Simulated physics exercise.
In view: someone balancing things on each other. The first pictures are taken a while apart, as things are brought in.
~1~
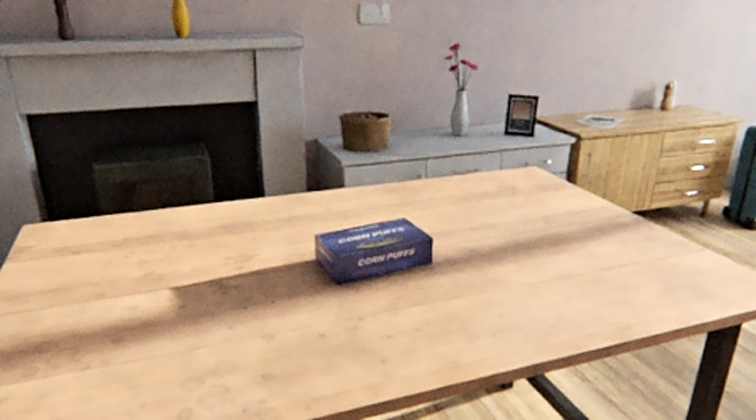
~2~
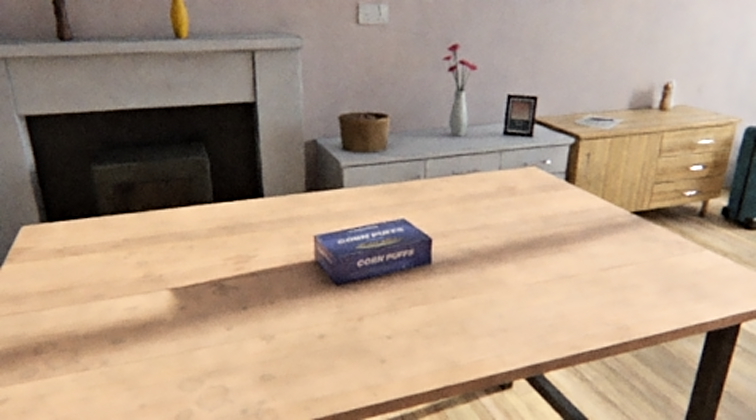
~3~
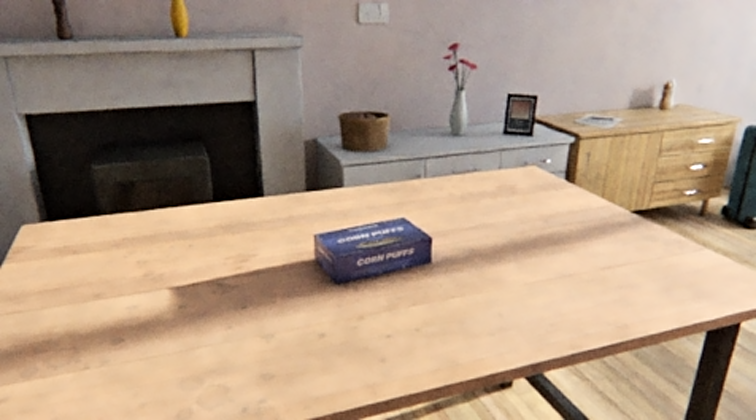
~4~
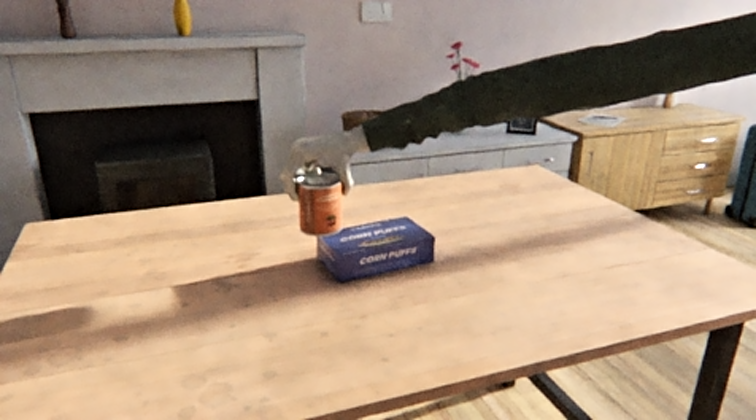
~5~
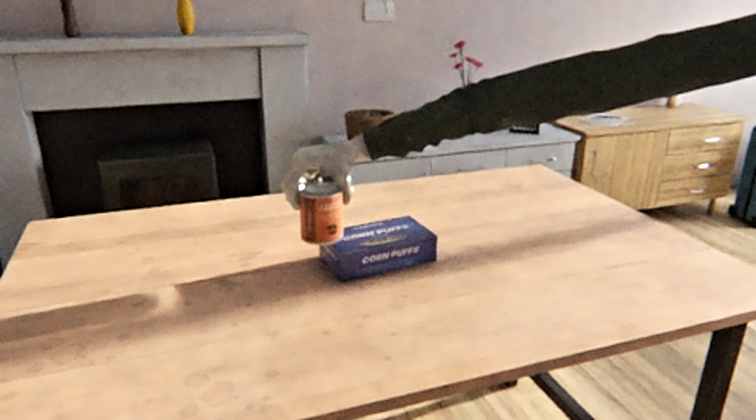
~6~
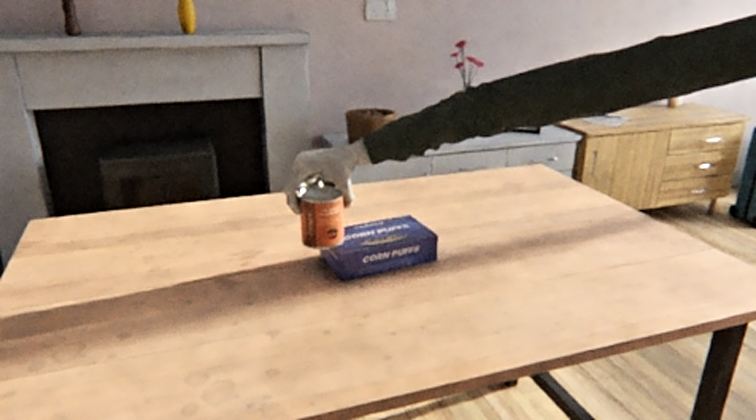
The video shows a blue Corn Puffs box lying on a wooden table in a room with a fireplace, before a dark-sleeved arm reaches in from the right and lowers an orange tin onto the box's left end, still gripping it.
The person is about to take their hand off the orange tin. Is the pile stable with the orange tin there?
It gives way.
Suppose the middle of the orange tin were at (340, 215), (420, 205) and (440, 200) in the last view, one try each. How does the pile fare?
First try: It keeps its balance; second try: It keeps its balance; third try: It gives way.
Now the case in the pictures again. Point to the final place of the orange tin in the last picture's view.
At about (284, 256).
Then, 0.30 s later than the last frame, orange tin tilted by 40° near (308, 228).
Then, 0.40 s later than the last frame, orange tin now fallen.
When it is over, fallen, orange tin; blue packet as before. End places, in pixels of the last picture, orange tin near (284, 255). The pile loses its balance.
